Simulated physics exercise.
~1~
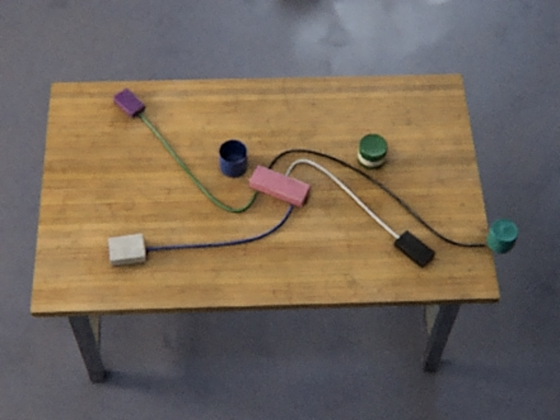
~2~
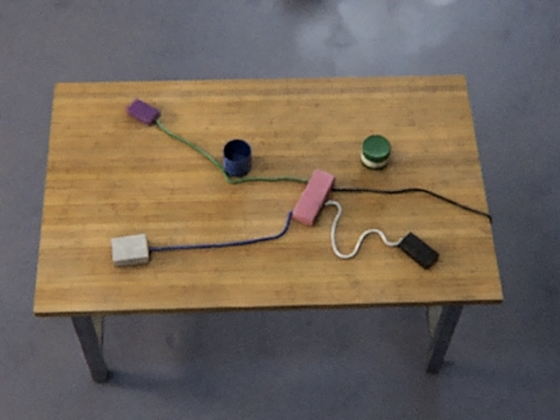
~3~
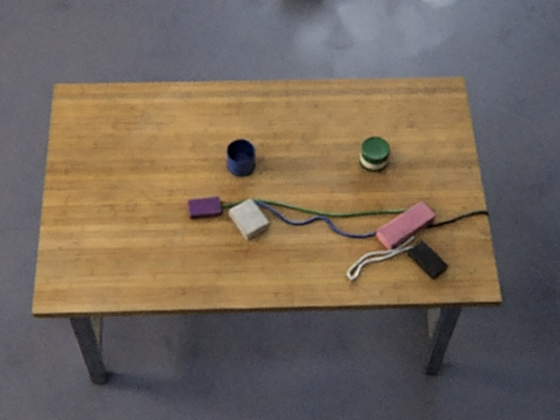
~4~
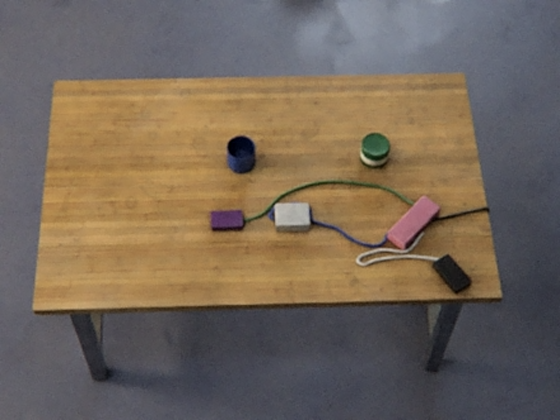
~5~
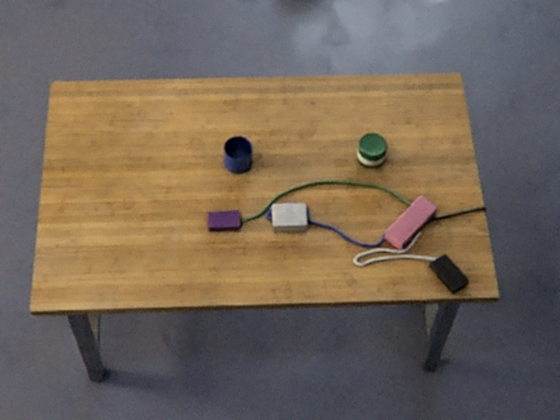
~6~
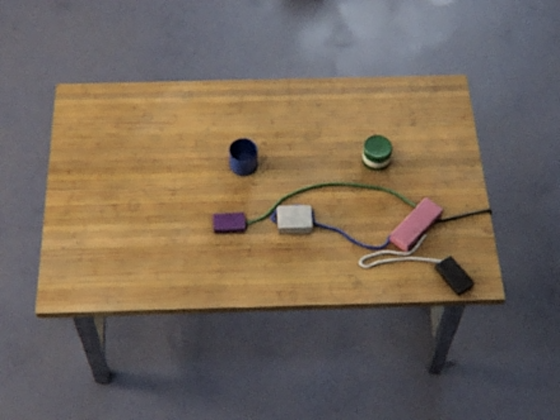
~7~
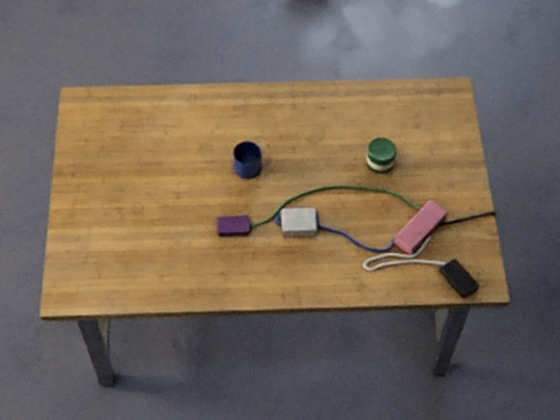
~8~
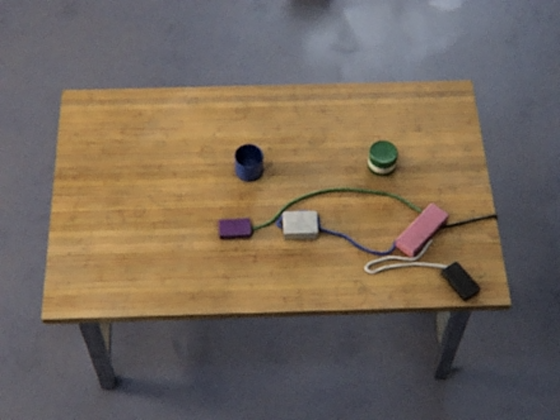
A wooden lab table stands on a grey floor, seen from above by a slightly swaying camera. A pink power strip near the middle is cabled to a purple phone at upper left, a white drive at lower left, a black charger at lower right and a teal speaker at the right edge. The speaker drops out of sight, and its black cable pulls the strip rightward. The phone and drive are dragged after it, while the charger shifts slightly. Everything settles with the strip near the right edge, the blue cup and green canister still standing in place.
